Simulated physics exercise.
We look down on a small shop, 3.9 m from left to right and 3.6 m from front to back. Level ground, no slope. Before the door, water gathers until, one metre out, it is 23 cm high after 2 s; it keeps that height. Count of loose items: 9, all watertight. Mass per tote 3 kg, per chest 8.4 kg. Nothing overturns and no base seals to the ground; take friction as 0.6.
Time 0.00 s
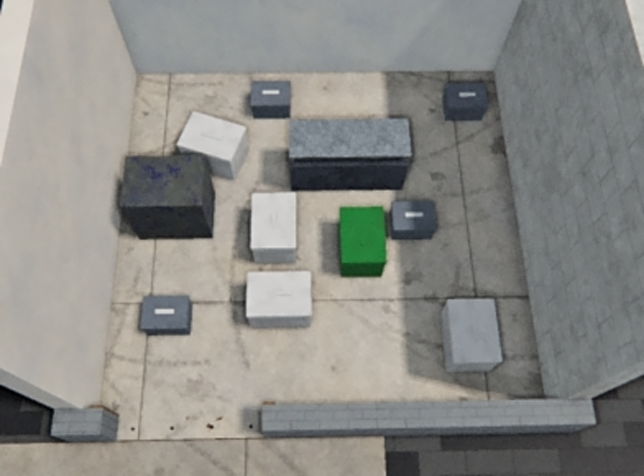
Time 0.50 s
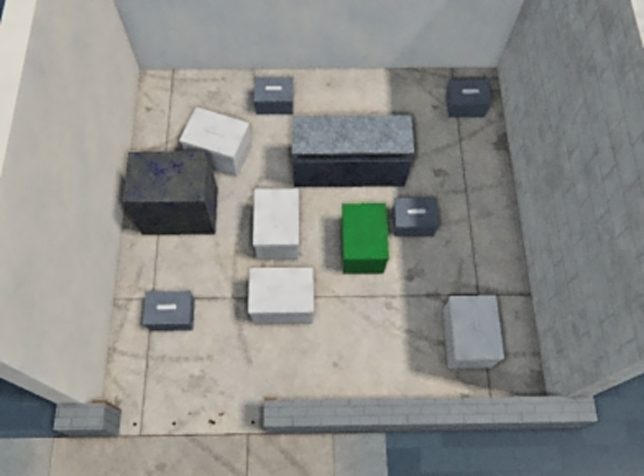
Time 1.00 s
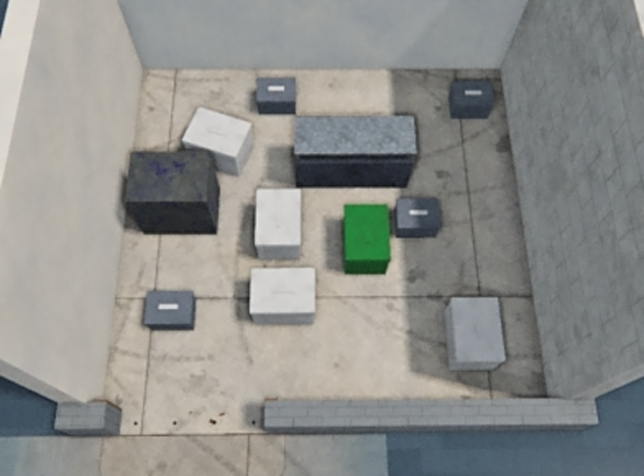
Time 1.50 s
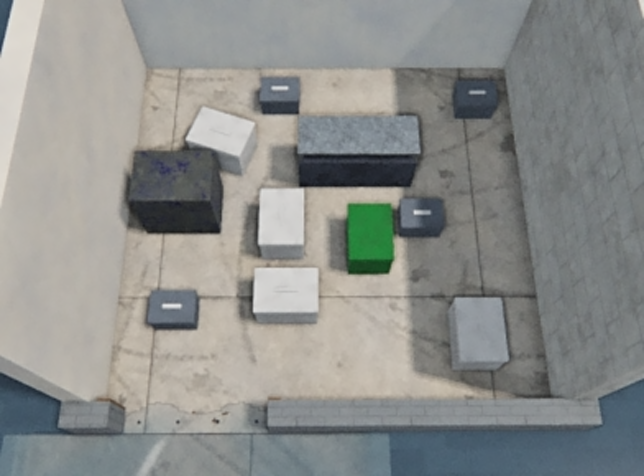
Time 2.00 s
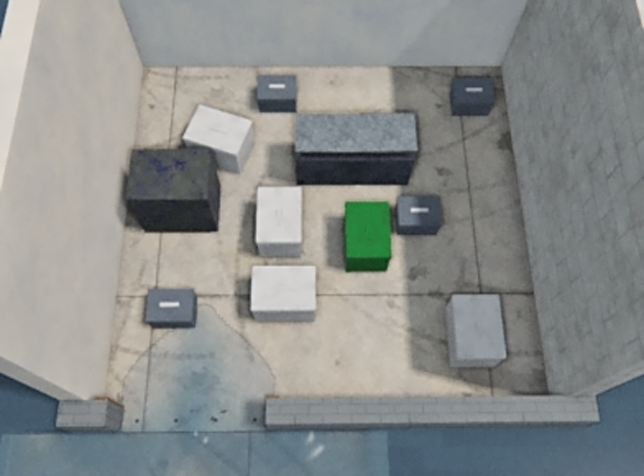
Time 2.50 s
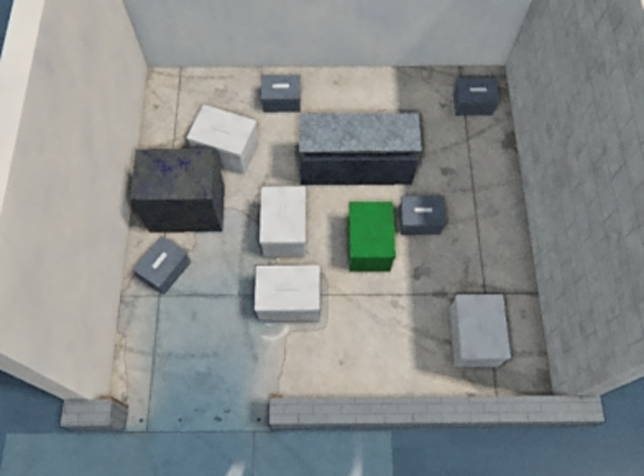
A small walled shop holding scattered chests and a green one stood still as water spread outside, then flowed in through the front gap, and a small dark chest at lower left shifted and turned.
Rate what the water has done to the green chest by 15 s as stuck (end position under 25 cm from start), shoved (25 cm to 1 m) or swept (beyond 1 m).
The green chest is shoved.
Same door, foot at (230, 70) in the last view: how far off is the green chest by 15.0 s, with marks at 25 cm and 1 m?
Green chest: Long trip.
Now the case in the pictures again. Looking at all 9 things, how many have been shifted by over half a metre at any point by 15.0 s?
9 of them.
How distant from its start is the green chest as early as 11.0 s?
Close to 50 cm.
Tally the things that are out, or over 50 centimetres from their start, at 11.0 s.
Answer: 8.
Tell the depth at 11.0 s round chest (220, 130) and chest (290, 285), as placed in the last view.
First about 14 cm, second about 10 cm.
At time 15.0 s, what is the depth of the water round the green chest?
Roughly 13 cm at that moment.
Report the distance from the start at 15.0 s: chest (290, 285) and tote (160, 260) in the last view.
First 100 cm, then 20 cm.
After 3.5 s the green chest is near (376, 228), 0.0 m from its start, aground; 2 afloat.
After 6.8 s the green chest is near (485, 277), 1.1 m from its start, afloat; 7 afloat.
After 11.0 s the green chest is near (367, 283), 0.5 m from its start, afloat; 9 afloat.
After 15.0 s the green chest is near (408, 261), 0.5 m from its start, afloat; 9 afloat.
